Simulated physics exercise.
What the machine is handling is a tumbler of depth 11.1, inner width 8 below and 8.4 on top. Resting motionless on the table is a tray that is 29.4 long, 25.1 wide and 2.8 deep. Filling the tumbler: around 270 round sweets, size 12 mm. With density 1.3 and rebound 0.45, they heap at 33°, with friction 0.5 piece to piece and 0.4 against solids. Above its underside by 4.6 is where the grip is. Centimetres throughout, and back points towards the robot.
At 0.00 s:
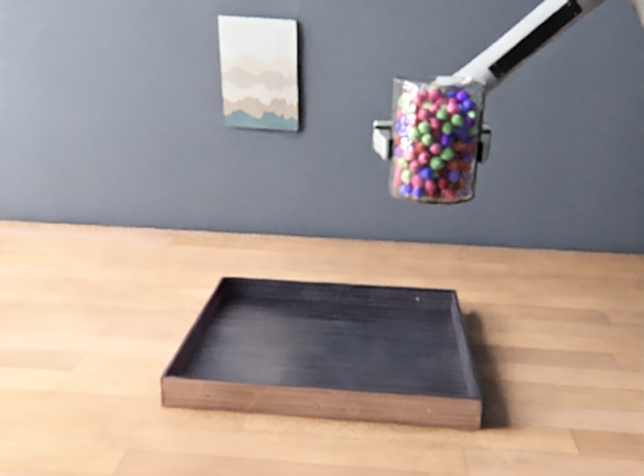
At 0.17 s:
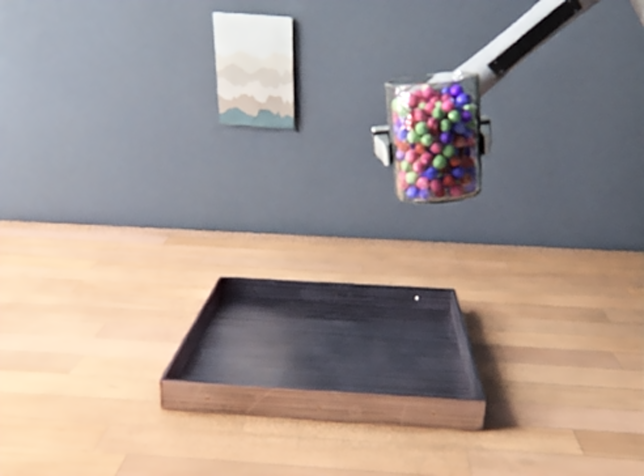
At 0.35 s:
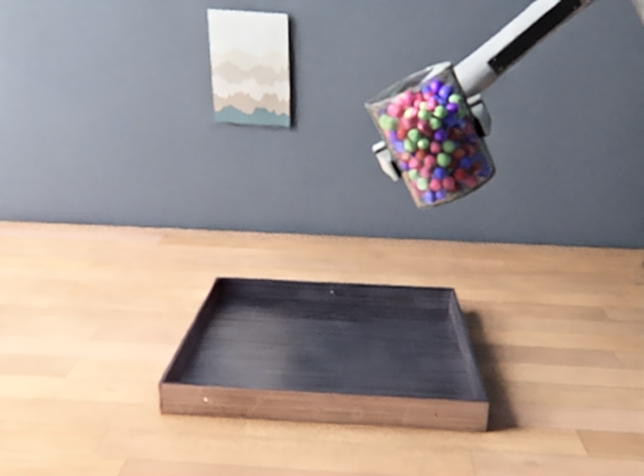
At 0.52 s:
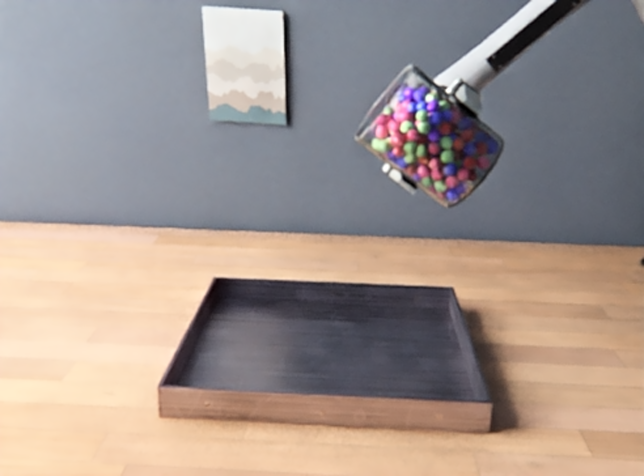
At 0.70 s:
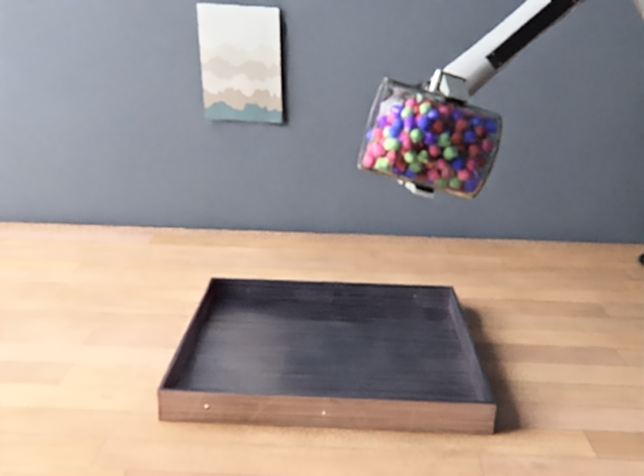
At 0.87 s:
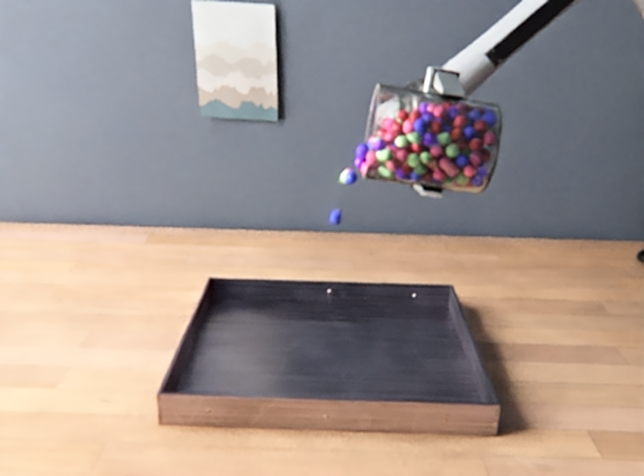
In this clip, a robotic arm holds a clear tumbler full of colourful round sweets above a dark, wood-sided tray and tilts it left until it lies nearly on its side, and a few sweets drop from its mouth.
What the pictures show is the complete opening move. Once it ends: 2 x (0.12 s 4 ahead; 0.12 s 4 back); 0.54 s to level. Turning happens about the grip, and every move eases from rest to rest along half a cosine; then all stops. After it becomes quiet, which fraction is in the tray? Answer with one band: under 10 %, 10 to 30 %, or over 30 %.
Over 30 %.
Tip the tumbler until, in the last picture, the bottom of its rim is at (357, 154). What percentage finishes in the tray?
It comes out near 30 percent.
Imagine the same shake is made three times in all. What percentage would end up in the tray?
Estimate for that case: 70 %.
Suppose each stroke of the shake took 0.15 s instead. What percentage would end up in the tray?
Then about 45 per cent.
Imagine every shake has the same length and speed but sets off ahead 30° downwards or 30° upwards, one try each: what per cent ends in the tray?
Result: Approx. 35 % and 70 %, one try each.
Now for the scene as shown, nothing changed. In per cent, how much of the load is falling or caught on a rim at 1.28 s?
Roughly 4 per cent.
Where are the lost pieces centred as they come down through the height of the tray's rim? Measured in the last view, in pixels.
Check roughly (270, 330) in the last picture.
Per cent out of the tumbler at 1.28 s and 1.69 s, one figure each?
At the first time about 40 per cent, at the second about 60 per cent.
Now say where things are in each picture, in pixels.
The first picture shows tumbler middle at (435, 140), level; upper third of the load around (436, 119), from x 400 to 475, top at y 95; 268 in the tumbler.
The second picture shows tumbler middle at (435, 138), tilted 8° forward; upper third of the load around (436, 117), from x 400 to 475, top at y 95.
The third picture shows tumbler middle at (433, 138), tilted 29° forward; upper third of the load around (433, 118), from x 385 to 485, top at y 90.
The fourth picture shows tumbler middle at (430, 139), tilted 54° forward; upper third of the load around (431, 120), from x 380 to 490, top at y 95.
The fifth picture shows tumbler middle at (430, 141), tilted 75° forward; upper third of the load around (436, 124), from x 375 to 490, top at y 105.
The sixth picture shows tumbler middle at (431, 141), tilted 83° forward; upper third of the load around (447, 125), from x 335 to 490, top at y 110; 265 in the tumbler, 3 in flight or on a rim.
By 1.28 s, tilted 83° forward, highest piece 24 above the table; 166 in the tumbler, 91 in the tray, 1 on the table or floor, 10 in flight or on a rim.
By 1.69 s, tilted 26° forward, highest piece 28 above the table; 155 in the tray, 107 in the tumbler, 4 on the table or floor, 2 in flight or on a rim.
By 2.09 s, level, highest piece 25 above the table; 157 in the tray, 107 in the tumbler, 4 on the table or floor.
By 3.14 s, level, highest piece 25 above the table; 157 in the tray, 107 in the tumbler, 4 on the table or floor.
Final count, 157 in the tray, 107 in the tumbler, 4 on the table or floor. That is 59 % in the tray.
